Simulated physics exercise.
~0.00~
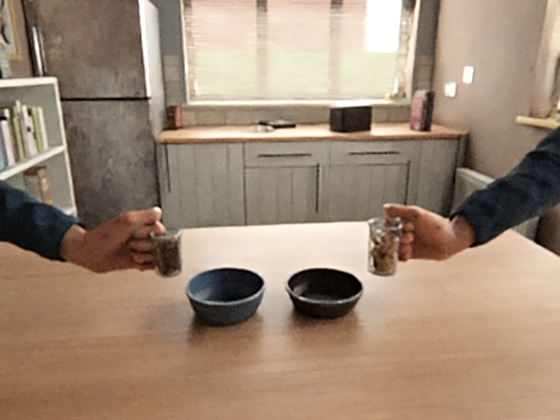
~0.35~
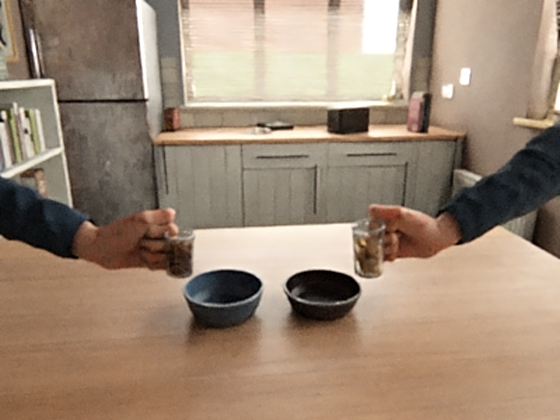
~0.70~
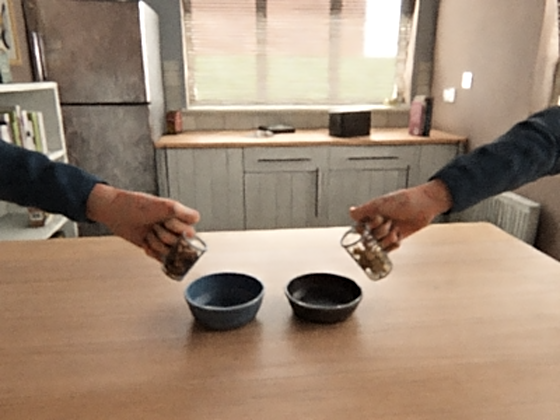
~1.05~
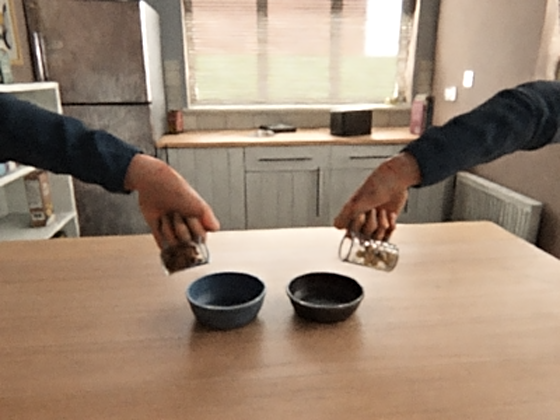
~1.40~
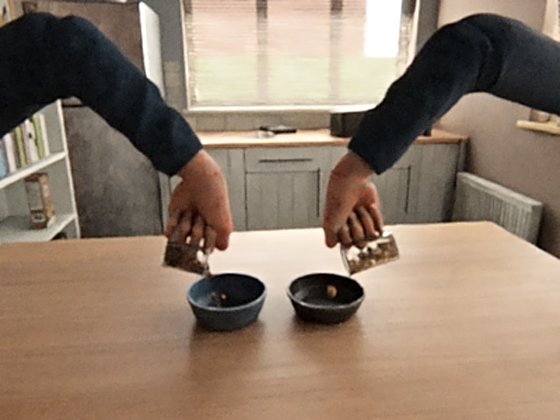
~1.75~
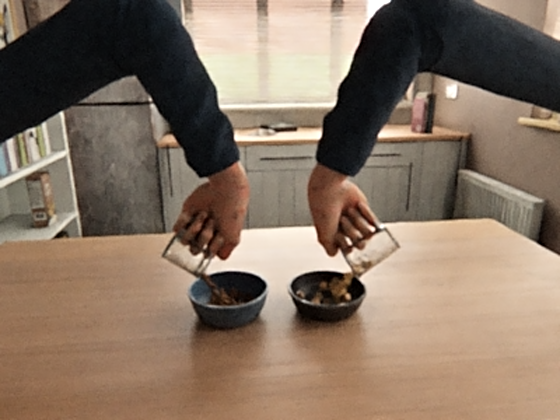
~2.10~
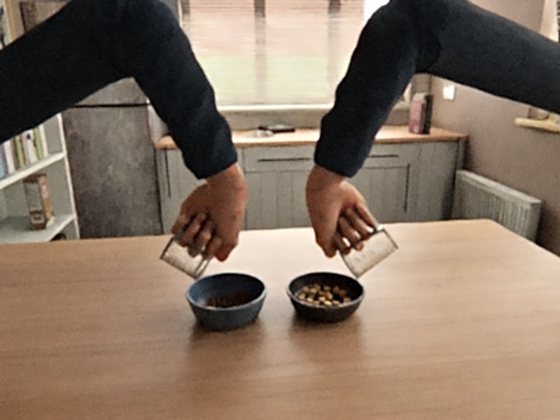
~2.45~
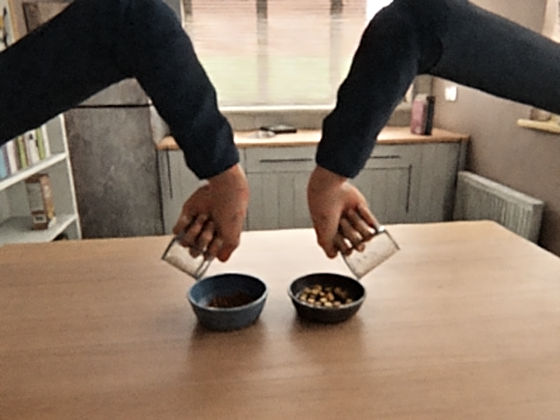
Two hands in dark sleeves reach in from either side of a wooden table, each holding a small clear cup of loose bits, and move inward toward a blue dish on the left and a black dish on the right. The wrists turn and the cups lean, then lie on their sides with their contents still inside. As the arms arch higher and the cups tip further, the first pieces drop. Both cups end upside down, and the bits pour into the dishes. Finally the hands hold the emptied cups still, with everything in the dishes and nothing on the table.
